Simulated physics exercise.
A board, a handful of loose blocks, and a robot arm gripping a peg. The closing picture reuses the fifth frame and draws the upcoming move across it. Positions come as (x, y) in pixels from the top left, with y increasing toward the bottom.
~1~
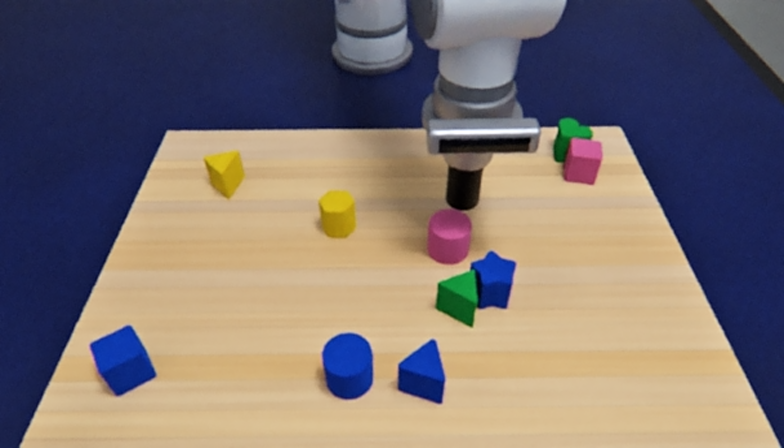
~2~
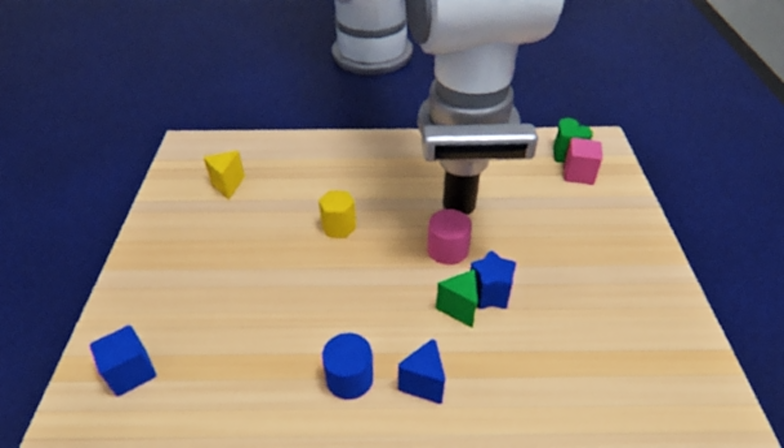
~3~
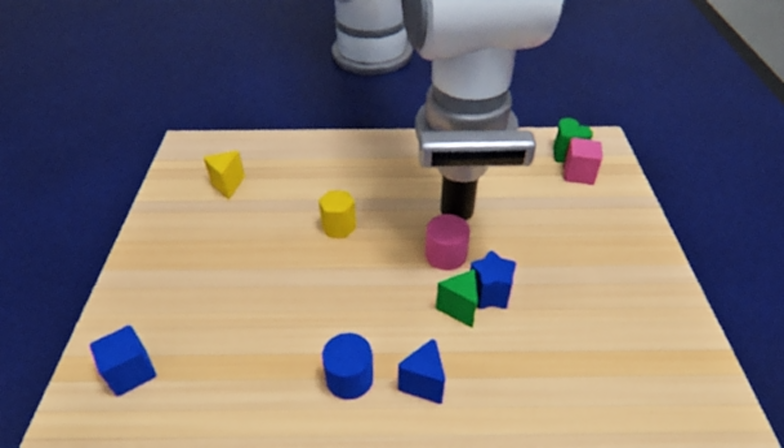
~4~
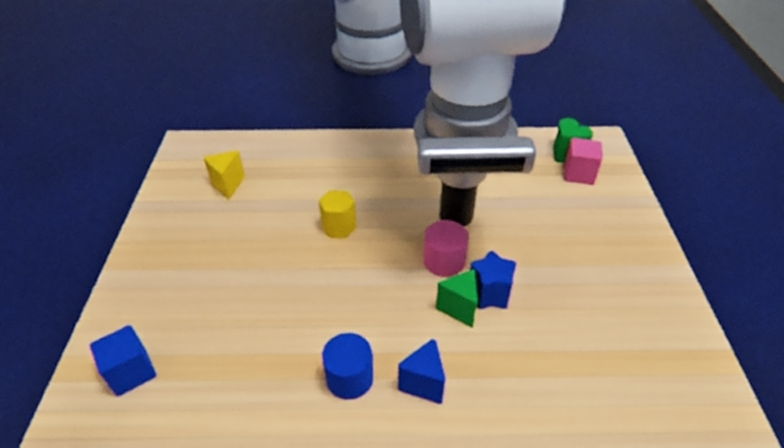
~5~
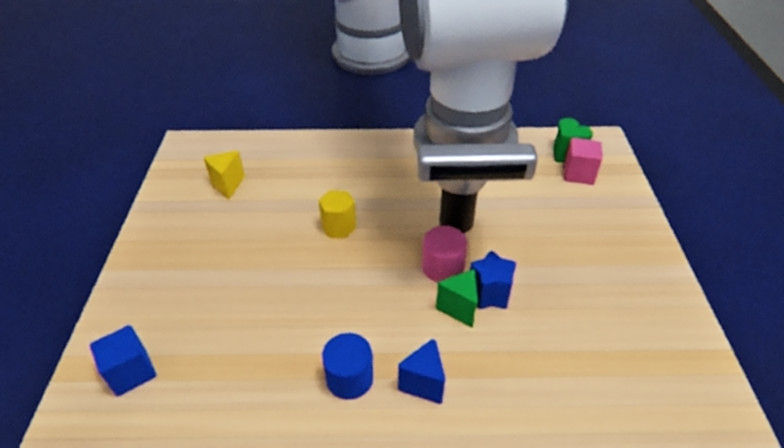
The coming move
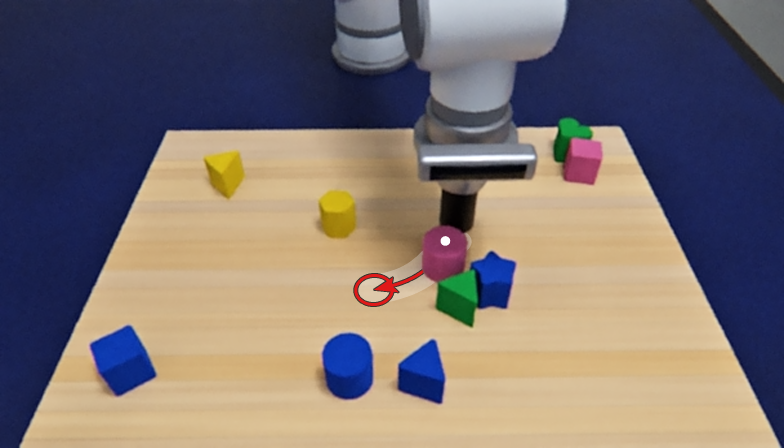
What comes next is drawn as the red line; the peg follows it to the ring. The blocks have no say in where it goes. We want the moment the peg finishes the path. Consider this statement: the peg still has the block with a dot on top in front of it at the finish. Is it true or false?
Verdict: False.
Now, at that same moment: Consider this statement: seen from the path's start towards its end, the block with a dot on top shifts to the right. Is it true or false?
The claim does not hold.
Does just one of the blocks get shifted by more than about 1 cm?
Yes, it checks out.
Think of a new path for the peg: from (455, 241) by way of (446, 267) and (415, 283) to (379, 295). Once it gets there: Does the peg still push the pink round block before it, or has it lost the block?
Slipped clear.
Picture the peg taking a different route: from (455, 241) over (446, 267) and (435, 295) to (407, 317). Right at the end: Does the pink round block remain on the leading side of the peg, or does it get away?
The peg still drives it.
Drawn move, from (455, 241) via (434, 261) and (409, 280), ending at (374, 290); the dot is on the pink round block.
The first path, step by step. One third of the way, peg at (435, 243); pink round block at (431, 266).
Two thirds of the way, peg at (408, 262); pink round block at (418, 286); green three-sided block at (461, 290), turned 30° anticlockwise.
At the end, peg at (373, 272); pink round block at (413, 289); green three-sided block at (461, 290), turned 30° anticlockwise; blue star-shaped block still.
